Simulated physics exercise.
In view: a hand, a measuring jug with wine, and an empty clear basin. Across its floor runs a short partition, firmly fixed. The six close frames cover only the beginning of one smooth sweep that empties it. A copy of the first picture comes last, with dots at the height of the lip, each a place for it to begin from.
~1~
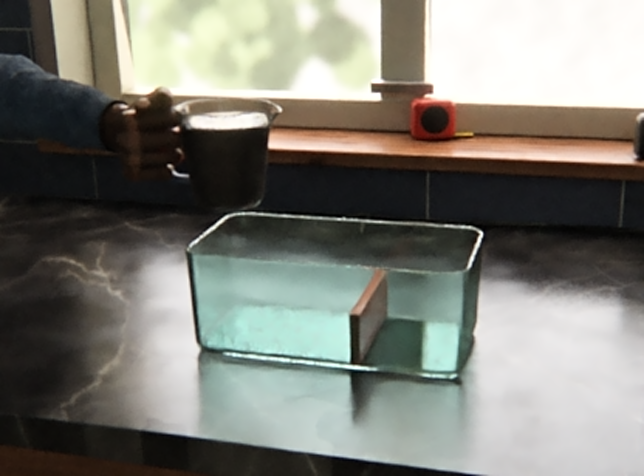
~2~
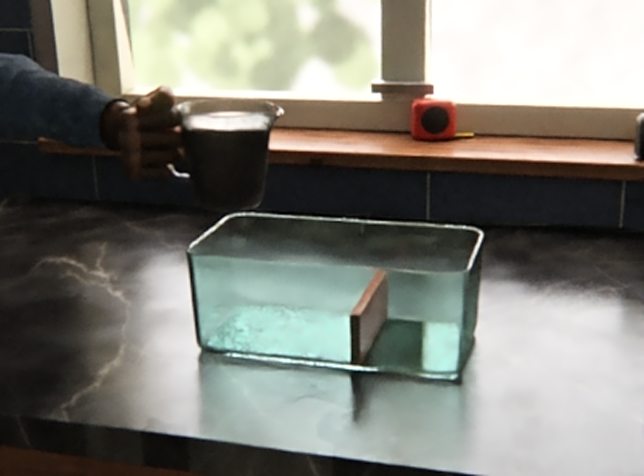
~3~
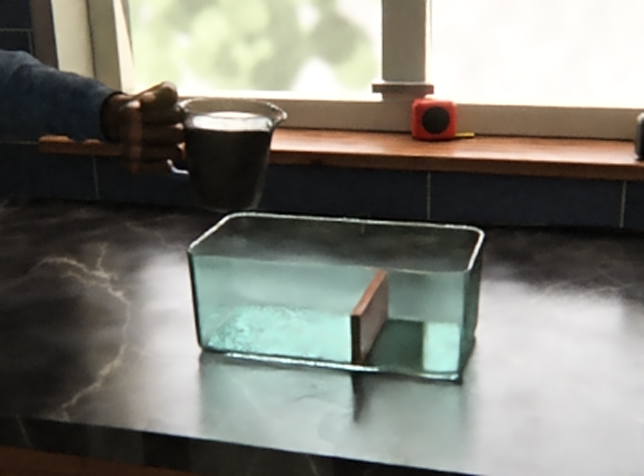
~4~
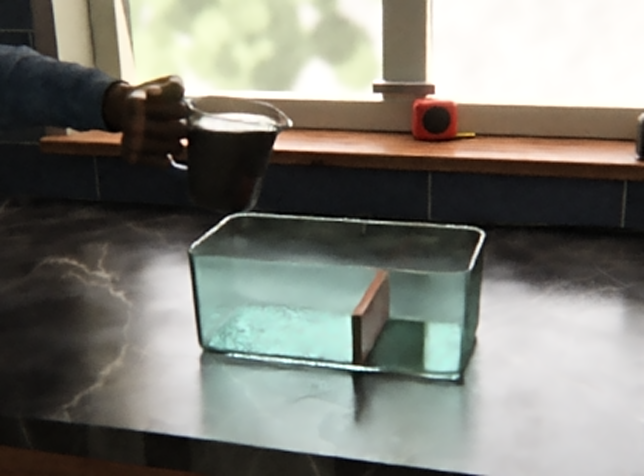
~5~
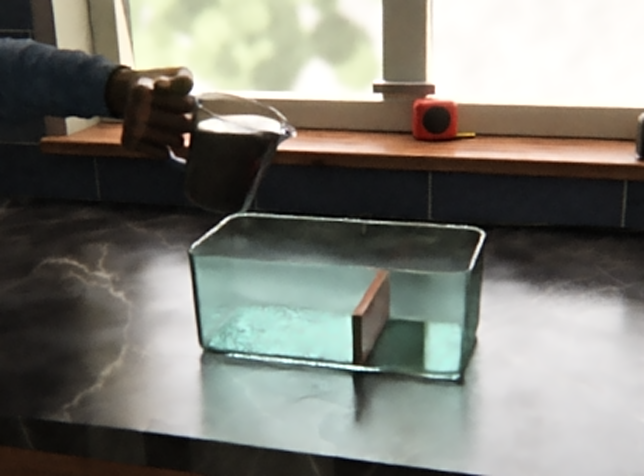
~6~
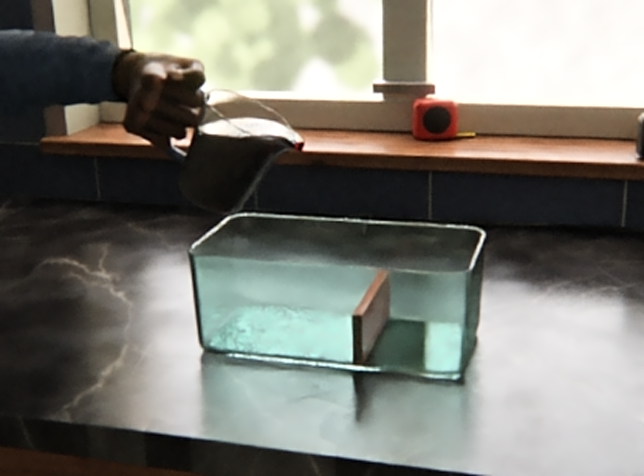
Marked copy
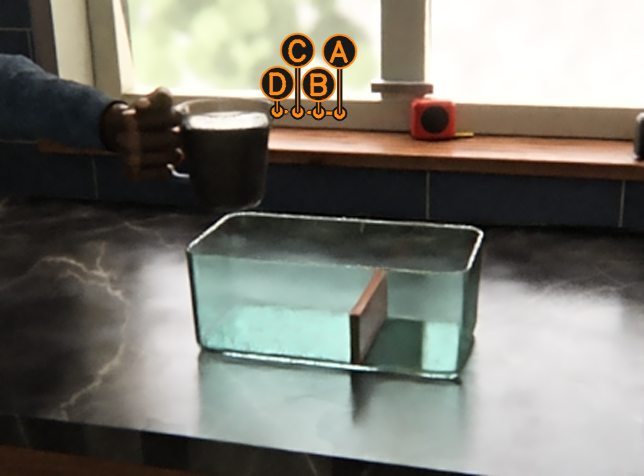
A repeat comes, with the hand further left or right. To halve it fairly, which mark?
B is best.
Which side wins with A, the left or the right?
More ends on the right.
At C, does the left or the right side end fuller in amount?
The left one.
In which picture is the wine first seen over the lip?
Picture 6.
In orange, A at (339, 113); B at (318, 112); C at (297, 112); D at (277, 111).
For spot A, about 7 % ends left of the wall and 92 % right of it.
For spot B, about 45 % ends left of the wall and 55 % right of it.
For spot C, about 89 % ends left of the wall and 10 % right of it.
For spot D, about 97 % ends left of the wall and 3 % right of it.
